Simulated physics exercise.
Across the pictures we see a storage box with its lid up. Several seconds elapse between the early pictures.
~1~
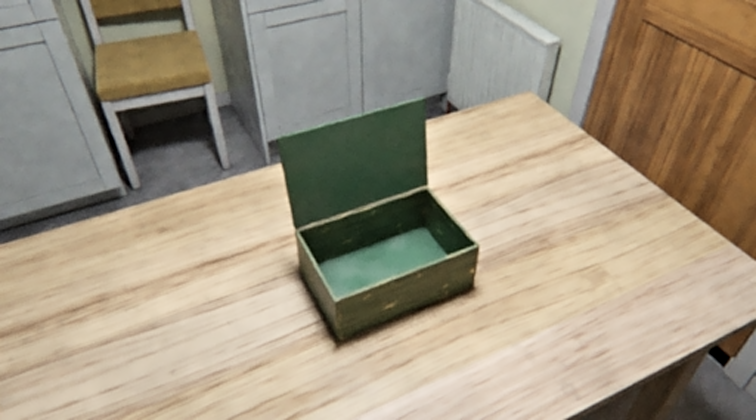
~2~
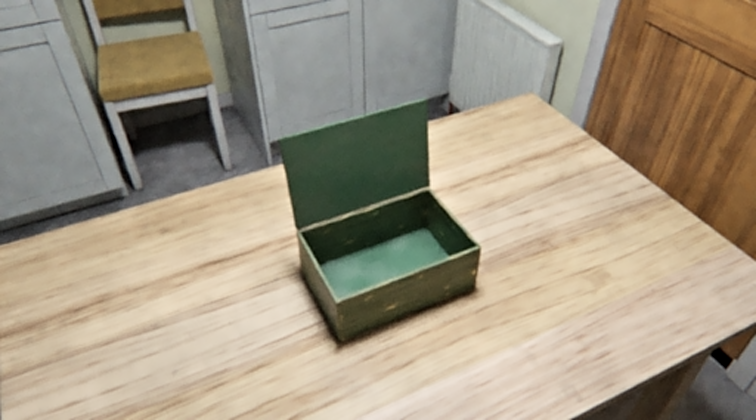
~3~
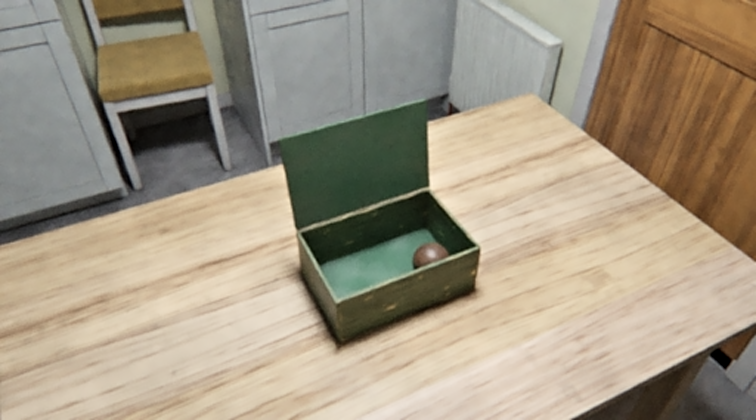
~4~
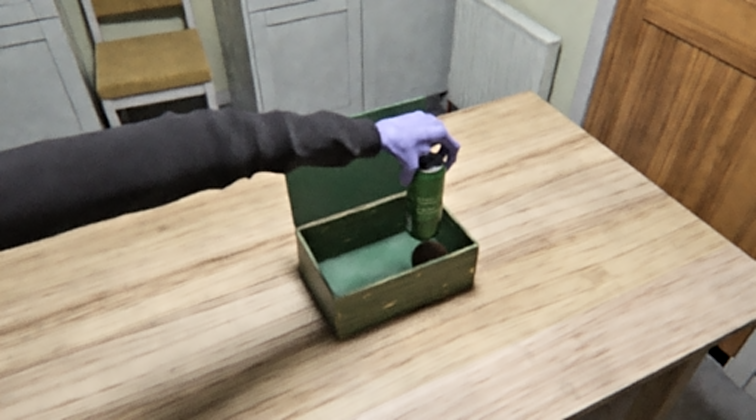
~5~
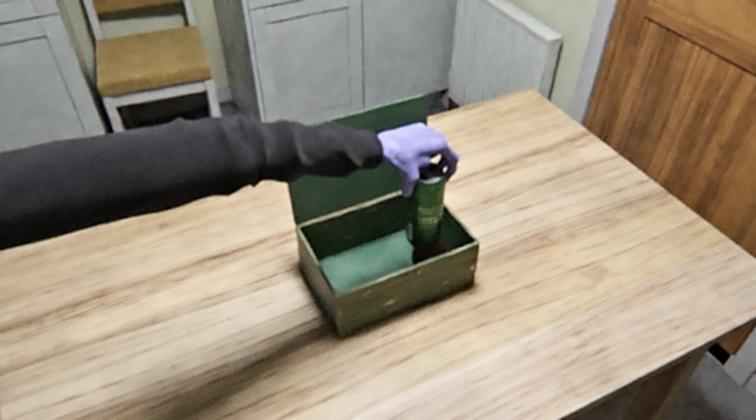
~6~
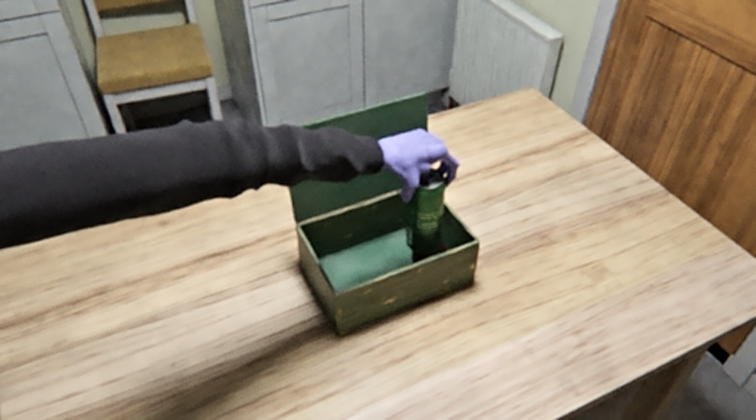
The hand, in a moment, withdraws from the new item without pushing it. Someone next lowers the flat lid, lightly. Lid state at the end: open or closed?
Closed.
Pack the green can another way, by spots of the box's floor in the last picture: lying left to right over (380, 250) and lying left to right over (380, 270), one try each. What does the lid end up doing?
On the first try the lid comes fully down; on the second it comes fully down.
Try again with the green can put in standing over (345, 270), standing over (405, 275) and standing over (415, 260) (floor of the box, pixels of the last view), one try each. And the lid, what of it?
1: Open. 2: Closed. 3: Closed.
Then, 0.40 s on from there, green can on its side near (389, 246); brown ball shifted a little.
Then, 1.20 s on from there, lid starting down; green can on its side near (373, 277).
Then, 1.80 s on from there, lid 46° above the rim; green can on its side near (373, 277).
Then, 2.20 s on from there, lid 16° above the rim; green can on its side near (372, 277).
In the end, lid shut; toppled in the box, green can; brown ball unmoved. At the end, from the last picture's camera, green can near (372, 276).
